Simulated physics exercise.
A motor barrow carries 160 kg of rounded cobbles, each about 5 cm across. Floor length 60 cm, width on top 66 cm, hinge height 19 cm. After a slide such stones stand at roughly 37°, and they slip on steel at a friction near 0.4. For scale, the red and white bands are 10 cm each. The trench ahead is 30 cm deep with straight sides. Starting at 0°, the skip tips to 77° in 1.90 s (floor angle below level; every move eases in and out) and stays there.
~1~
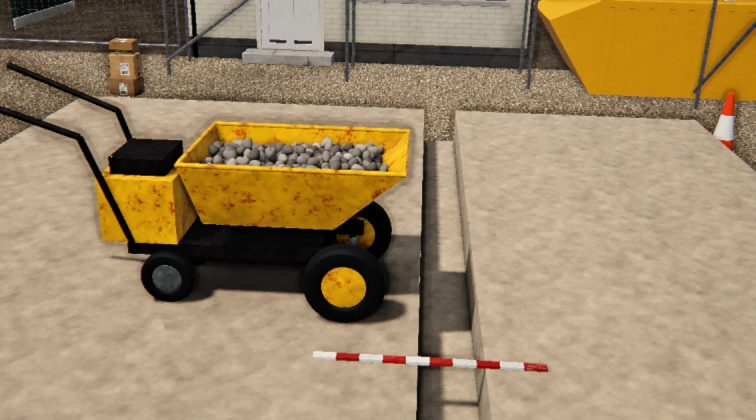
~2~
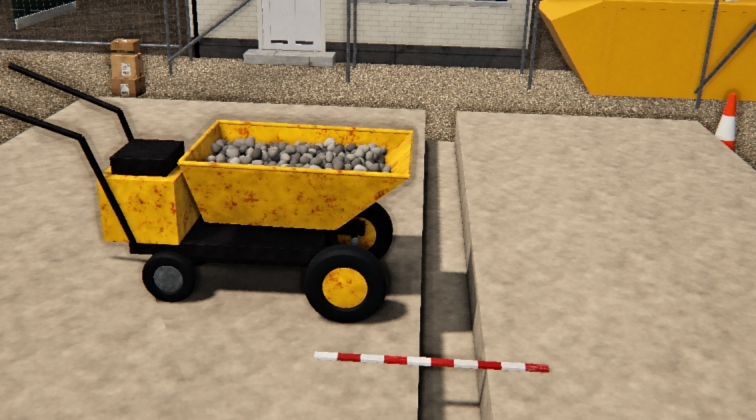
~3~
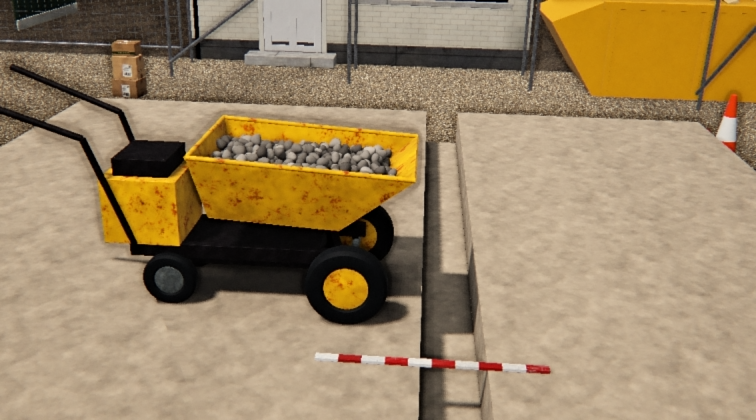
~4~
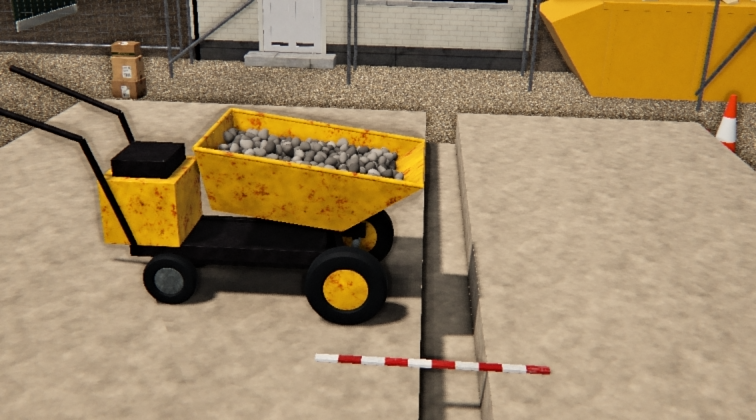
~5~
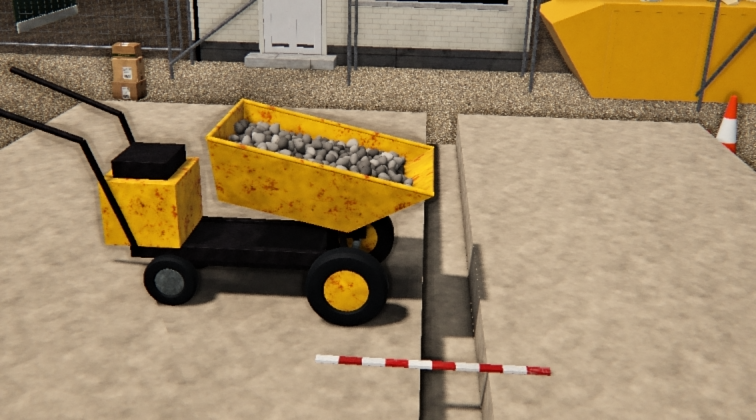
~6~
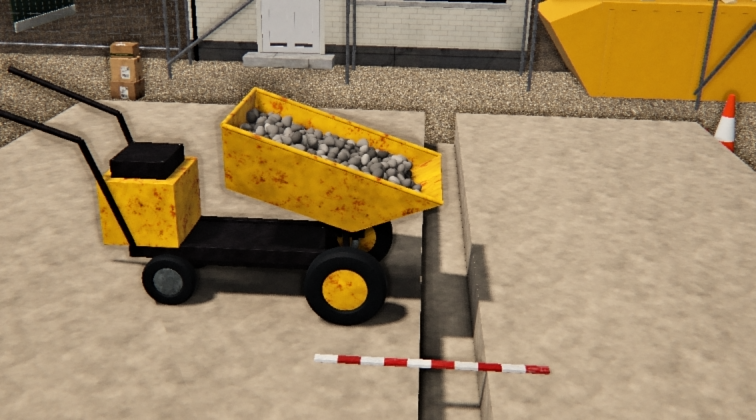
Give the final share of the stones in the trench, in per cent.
Close to 4 in a hundred.
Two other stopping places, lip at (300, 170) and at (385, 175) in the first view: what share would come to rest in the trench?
First some 65, then 45 per cent.
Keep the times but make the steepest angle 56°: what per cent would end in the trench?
Then about 30 per cent.
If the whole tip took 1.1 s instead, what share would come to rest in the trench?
It would be near 5 per cent.
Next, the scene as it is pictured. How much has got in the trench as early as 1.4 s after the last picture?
About 0 per cent by then.
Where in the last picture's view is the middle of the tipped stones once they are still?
Their middle is at about (542, 301).
Then, 0.8 s after the last picture the floor is at 65°, 92 % in the skip, 7 % past the trench; the foremost stones are at (516, 281).
Then, 1.4 s after the last picture the floor is at 77°, 33 % in the skip, 2 % in the trench, 65 % past the trench; the foremost stones are at (682, 313).
Then, 1.7 s after the last picture the floor is at 77°, 27 % in the skip, 4 % in the trench, 69 % past the trench; the foremost stones are at (726, 307).
Then, 3.7 s after the last picture the floor is at 77°, 27 % in the skip, 4 % in the trench, 69 % past the trench; the foremost stones are at (738, 307).
